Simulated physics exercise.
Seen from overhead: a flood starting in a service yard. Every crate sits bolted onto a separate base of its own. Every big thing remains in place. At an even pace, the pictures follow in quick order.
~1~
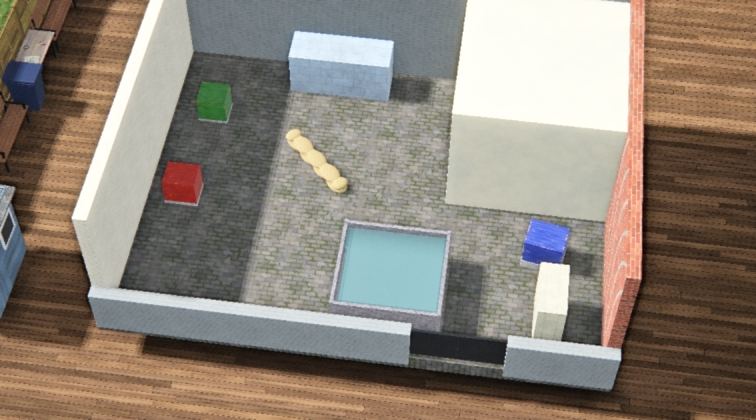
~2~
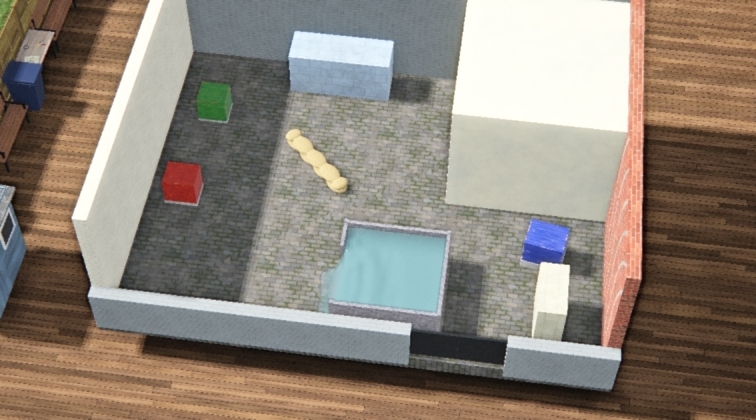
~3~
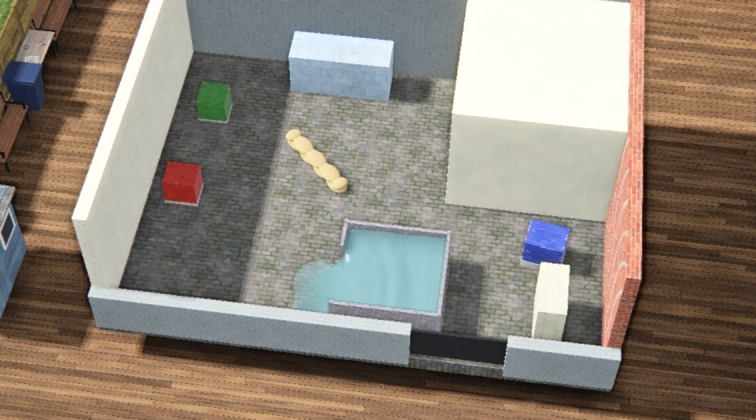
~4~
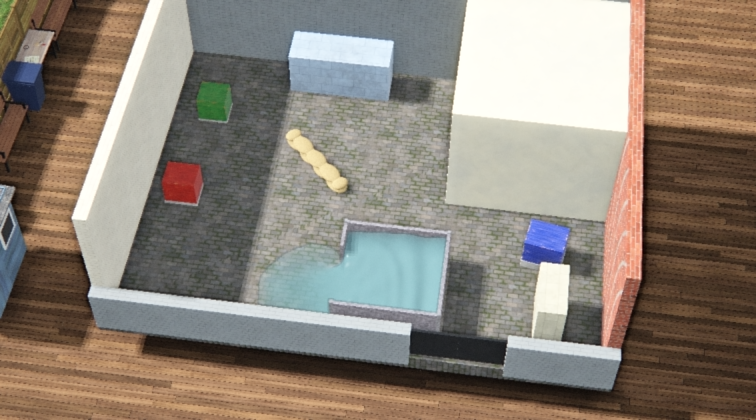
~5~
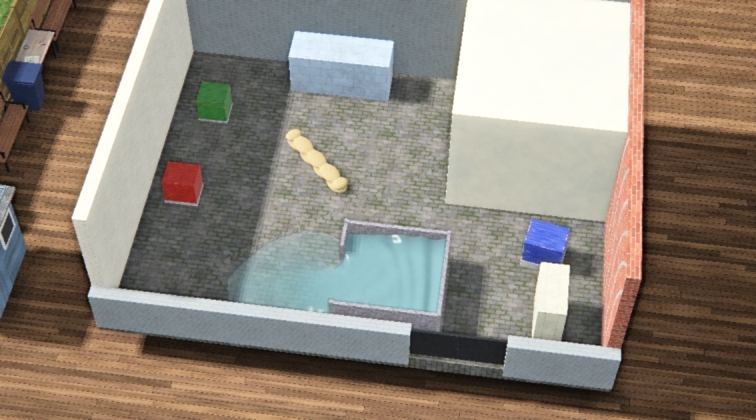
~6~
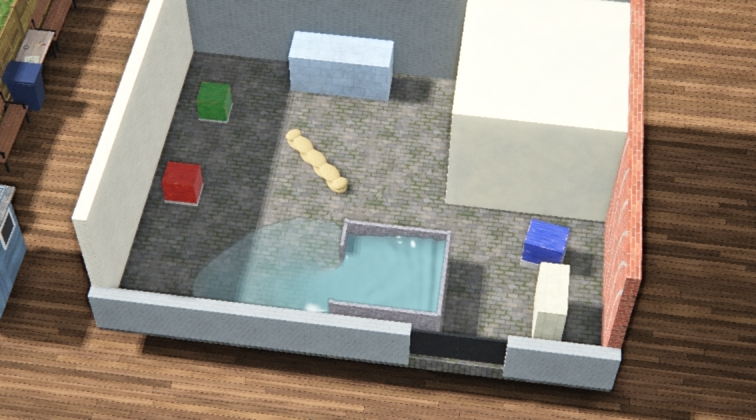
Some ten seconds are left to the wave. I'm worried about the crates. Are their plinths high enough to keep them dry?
My prediction: I expect the red crate to be touched by the water; I expect the green crate to be touched by the water; I expect the blue crate to stay untouched.
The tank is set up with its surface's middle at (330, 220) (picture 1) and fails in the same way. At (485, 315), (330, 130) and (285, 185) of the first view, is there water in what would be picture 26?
Results in order - left untouched, left untouched, left untouched.
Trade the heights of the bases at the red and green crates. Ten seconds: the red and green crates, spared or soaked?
The red one is reached, and the green one is reached.
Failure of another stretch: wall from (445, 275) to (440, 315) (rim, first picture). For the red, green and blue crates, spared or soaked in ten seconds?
Then the red crate gets flooded, the green crate gets flooded and the blue crate gets flooded.
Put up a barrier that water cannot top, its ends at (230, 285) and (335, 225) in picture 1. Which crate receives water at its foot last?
It's the blue-painted one.
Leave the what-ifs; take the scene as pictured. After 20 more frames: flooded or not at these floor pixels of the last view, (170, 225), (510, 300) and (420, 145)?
Status per point, in sequence: Waterlogged, then unwetted, then unwetted.
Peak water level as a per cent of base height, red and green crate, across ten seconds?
690 and 580 %, roughly.
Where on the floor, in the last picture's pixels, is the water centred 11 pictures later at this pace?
The spot I would choose is (274, 279).
A moment on, water covers 25 % of the floor; the red crate water round its plinth, the green crate not reached, the blue crate not reached.
Next, water covers 30 % of the floor; the red crate water round its plinth, the green crate not reached, the blue crate not reached.
Then, water covers 40 % of the floor; the red crate water round its plinth, the green crate water round its plinth, the blue crate not reached.
Later, water covers 65 % of the floor; the red crate water round its plinth, the green crate water round its plinth, the blue crate not reached.
In the end, water covers 90 % of the floor; the red crate was topped, the green crate was topped, the blue crate stayed above the water.
